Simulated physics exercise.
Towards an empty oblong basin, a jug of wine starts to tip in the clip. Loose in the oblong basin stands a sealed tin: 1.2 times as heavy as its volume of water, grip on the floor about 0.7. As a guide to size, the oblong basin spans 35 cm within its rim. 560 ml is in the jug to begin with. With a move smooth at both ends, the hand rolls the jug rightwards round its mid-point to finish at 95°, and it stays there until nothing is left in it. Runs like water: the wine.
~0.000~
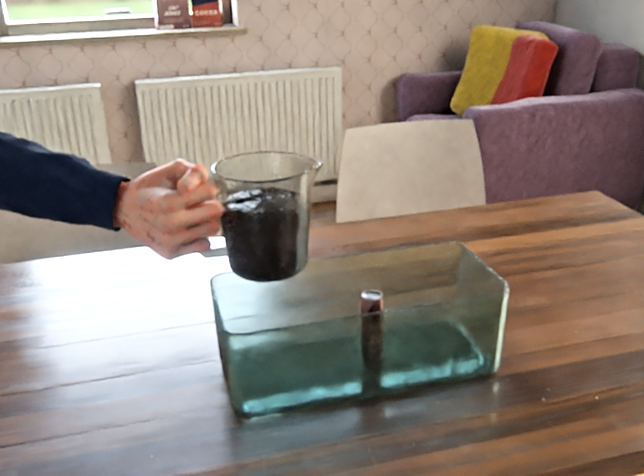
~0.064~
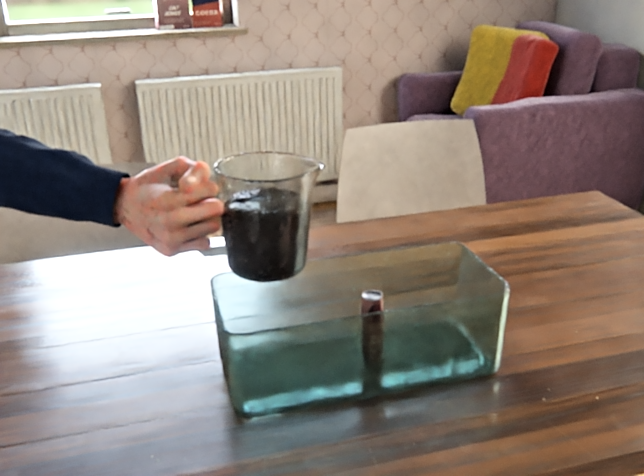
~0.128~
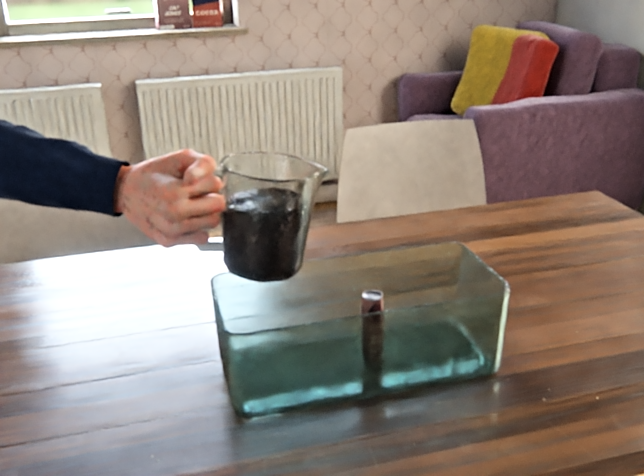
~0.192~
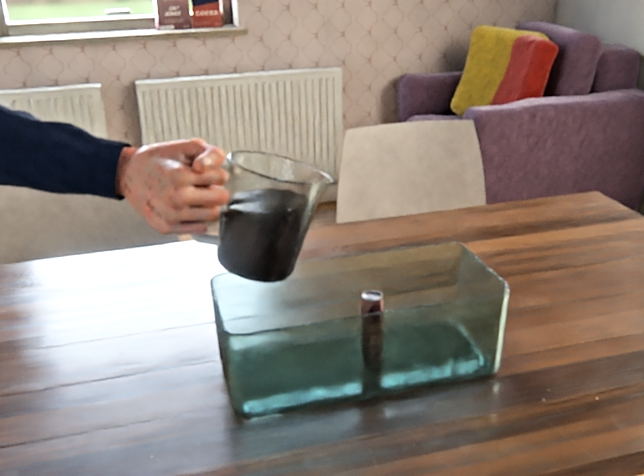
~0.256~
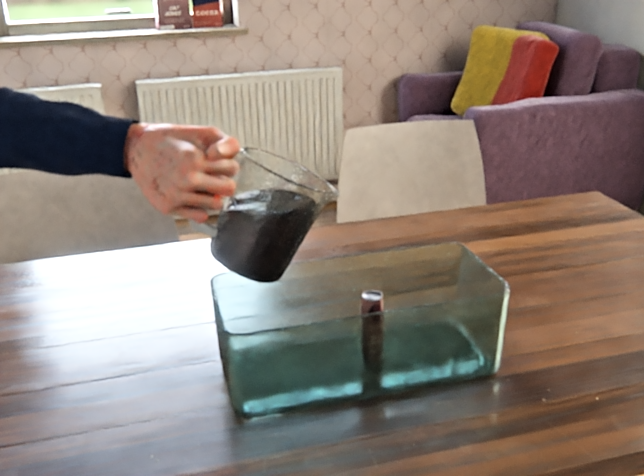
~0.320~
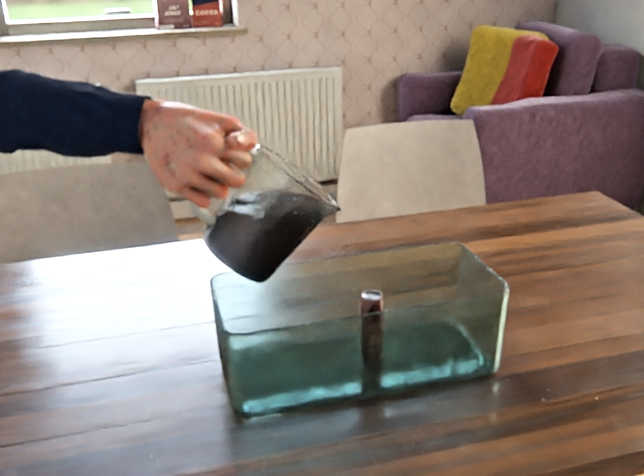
In this clip, a hand holds a glass jug of dark liquid above an oblong glass basin on a wooden table, then steadily tilts it well over to the right, the liquid shifting inside the jug.
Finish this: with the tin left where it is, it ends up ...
It ends up knocked over.
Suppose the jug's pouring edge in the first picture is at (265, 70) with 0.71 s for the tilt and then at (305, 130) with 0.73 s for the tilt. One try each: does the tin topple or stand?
In the first try it remains standing; in the second it comes down.
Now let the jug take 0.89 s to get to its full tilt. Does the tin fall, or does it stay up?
The tin would overturn.
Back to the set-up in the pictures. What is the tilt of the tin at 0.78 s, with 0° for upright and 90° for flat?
Tilt: Around 10°.
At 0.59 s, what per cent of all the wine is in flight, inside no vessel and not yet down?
Estimate: About 18 % of all of it.
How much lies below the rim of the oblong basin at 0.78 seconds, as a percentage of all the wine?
The share is close to 64 percent.
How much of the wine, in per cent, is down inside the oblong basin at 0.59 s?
Near 14 in a hundred.
After 0.59 s the tilt is 88° and 68 per cent is still to pour; the tin stands where it began.
After 0.78 s the tilt is 95° and 25 per cent is still to pour; the tin leans 8°.
After 0.99 s the tilt is 95° and 8 per cent is still to pour; the tin lies on its side.
After 1.21 s the tilt is 95° and 2 per cent is still to pour; the tin lies on its side.
In the end the tin lies on its side.
